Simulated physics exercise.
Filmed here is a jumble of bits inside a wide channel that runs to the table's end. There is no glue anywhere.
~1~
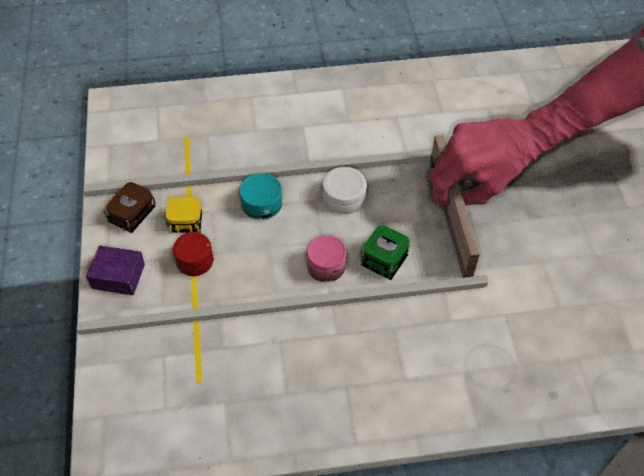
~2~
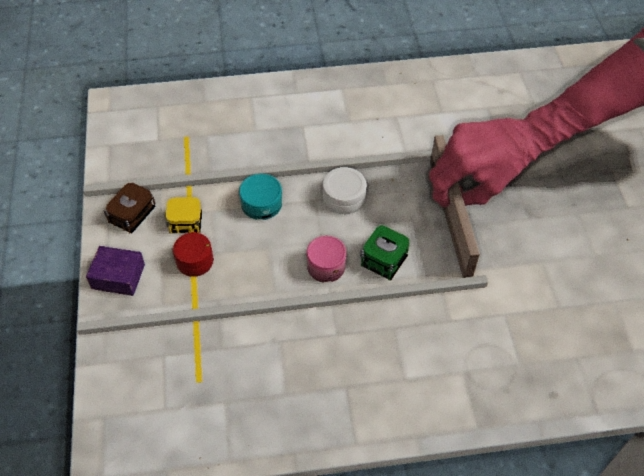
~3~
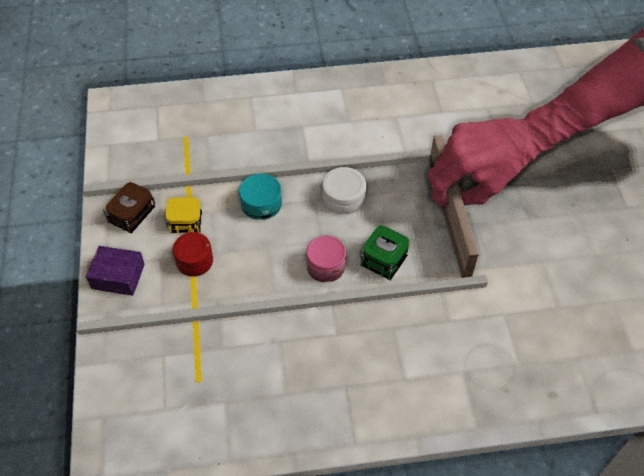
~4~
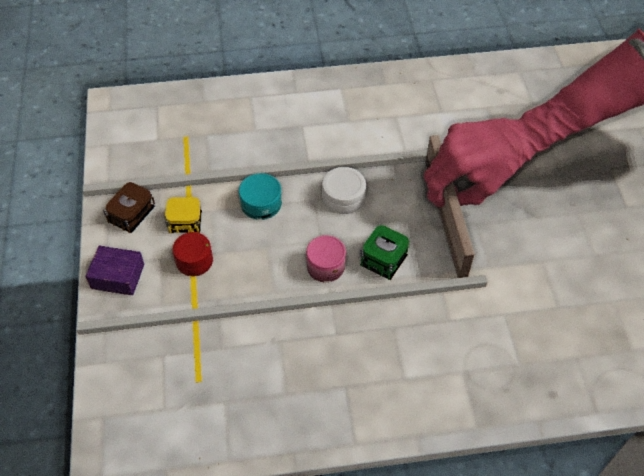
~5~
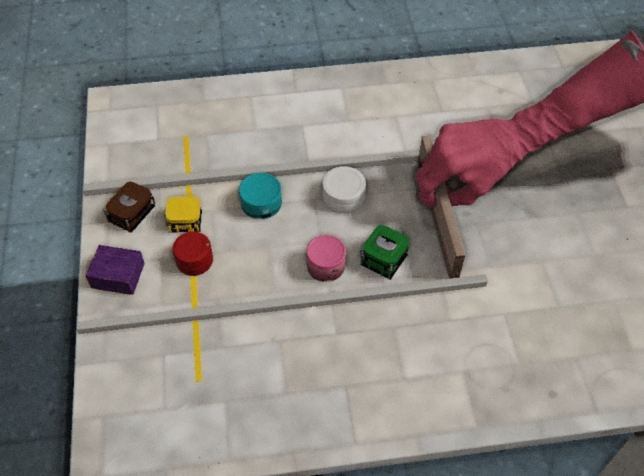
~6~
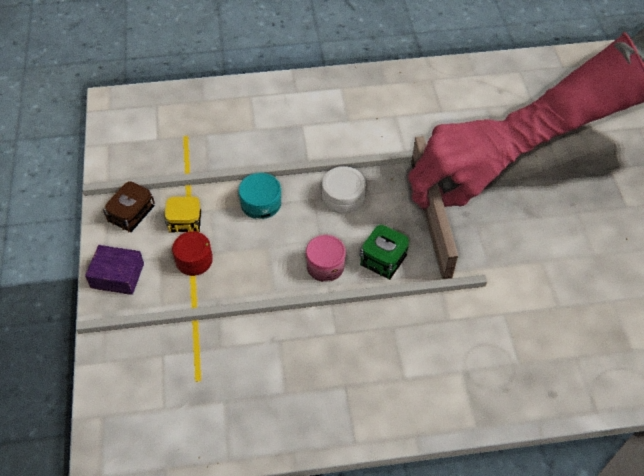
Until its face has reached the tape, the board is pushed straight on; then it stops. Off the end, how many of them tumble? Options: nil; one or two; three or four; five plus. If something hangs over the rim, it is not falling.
Nil.
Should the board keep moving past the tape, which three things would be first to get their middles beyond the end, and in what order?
Those would be the brown case, the purple block and the turquoise tub, in that order.
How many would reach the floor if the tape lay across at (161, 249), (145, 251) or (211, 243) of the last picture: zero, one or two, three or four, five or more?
Just one or two; either one or two; none.
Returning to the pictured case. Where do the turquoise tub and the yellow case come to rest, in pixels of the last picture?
Final positions - turquoise tub around (126, 201), yellow case around (135, 236).
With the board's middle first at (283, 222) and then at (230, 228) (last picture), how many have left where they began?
Counting first: 5, next 7.
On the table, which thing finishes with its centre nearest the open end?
Result - foremost is the brown case.
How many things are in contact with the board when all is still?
3.
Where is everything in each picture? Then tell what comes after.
Purple block (116, 270); brown case (131, 207); yellow case (185, 215); board (453, 205); tape (192, 246), in the first picture.
Brown case (131, 208); pink tub (326, 259), in the second picture.
Yellow case (184, 216); green case (385, 252), in the third picture.
Purple block (116, 270); board (448, 205), in the fourth picture.
Brown case (130, 207); turquoise tub (261, 196), in the fifth picture.
Purple block (115, 270); brown case (130, 207); yellow case (184, 215); board (433, 206); tape (191, 245), in the sixth picture.
A little later, none off yet; purple block at rest near (115, 270); brown case at rest near (130, 207); yellow case at rest near (184, 215).
Next, none off yet; purple block at rest near (115, 270); brown case at rest near (130, 207); yellow case at rest near (182, 215).
Later still, none off yet; purple block at rest near (115, 270); brown case moving near (119, 207); yellow case shifted about its own width near (146, 229).
When it is over, the number that fall off is zero.
